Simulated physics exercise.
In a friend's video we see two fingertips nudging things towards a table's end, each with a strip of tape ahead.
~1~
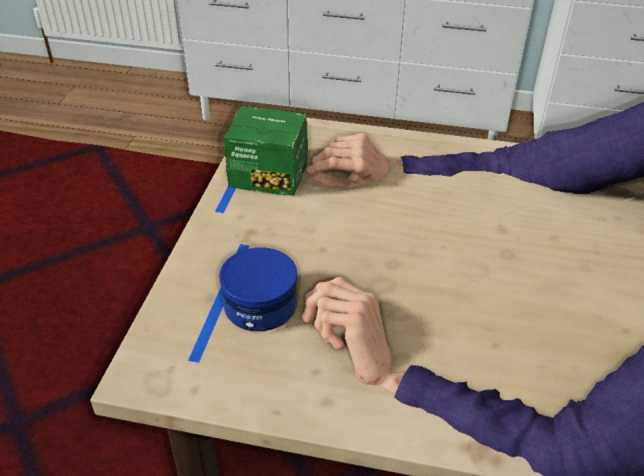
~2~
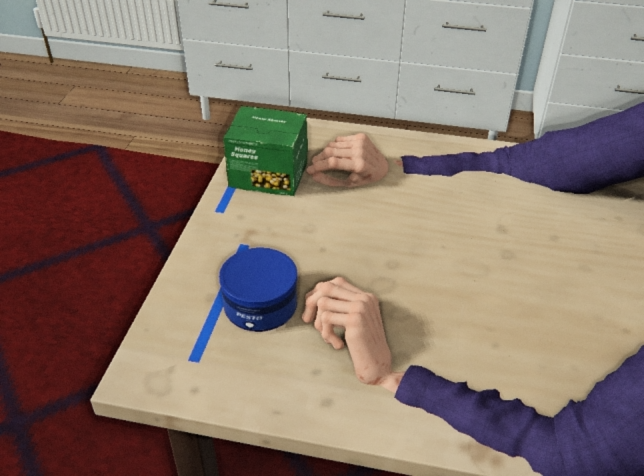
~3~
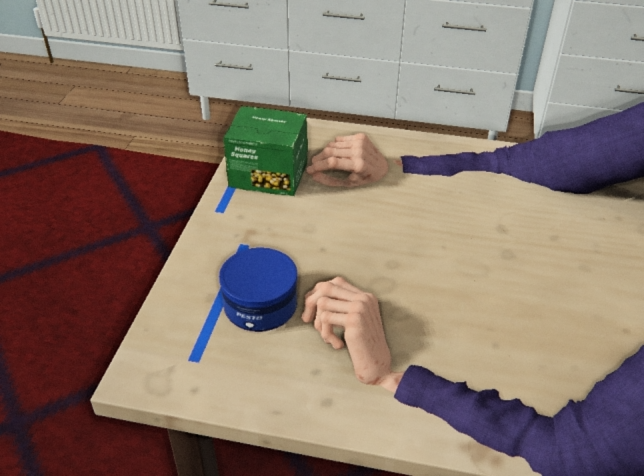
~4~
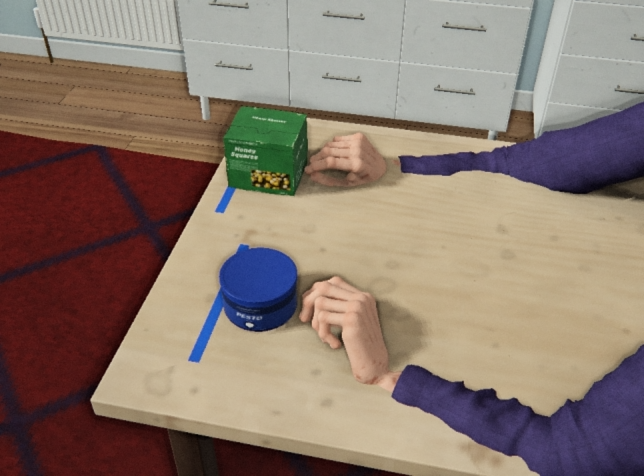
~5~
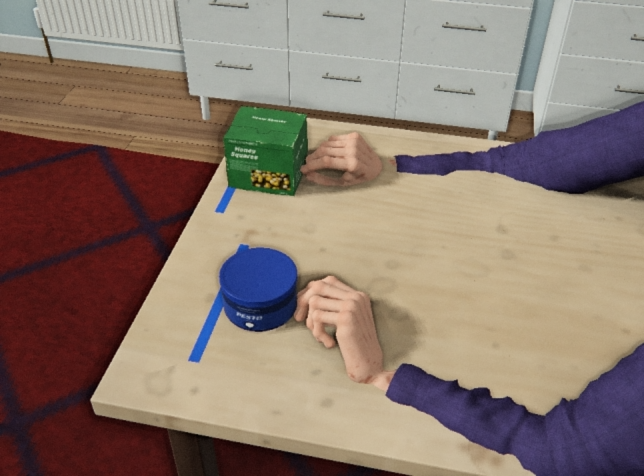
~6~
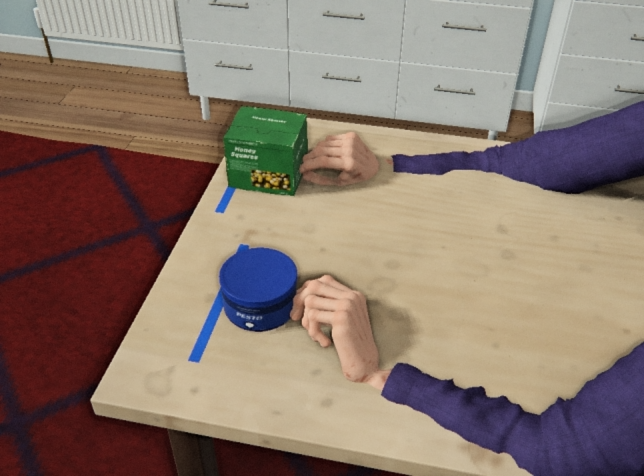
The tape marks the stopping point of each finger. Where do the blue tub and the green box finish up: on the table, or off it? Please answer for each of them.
They finish like this: Blue tub - on the table, green box - off the table.
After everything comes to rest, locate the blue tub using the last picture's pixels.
Somewhere around pixel (178, 276).
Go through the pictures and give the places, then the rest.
In the first frame, blue tub (260, 289); green box (267, 151).
In the second frame, green box (267, 151).
In the third frame, blue tub (259, 289).
In the fourth frame, green box (267, 151).
In the fifth frame, blue tub (259, 289).
In the sixth frame, blue tub (259, 289); green box (267, 151).
Then, 1.38 s later than the last frame, blue tub shifted about its own width near (178, 276); green box tilted by 68° near (183, 171).
When it is over, the blue tub remains on top, near (178, 276); the green box falls off the table.
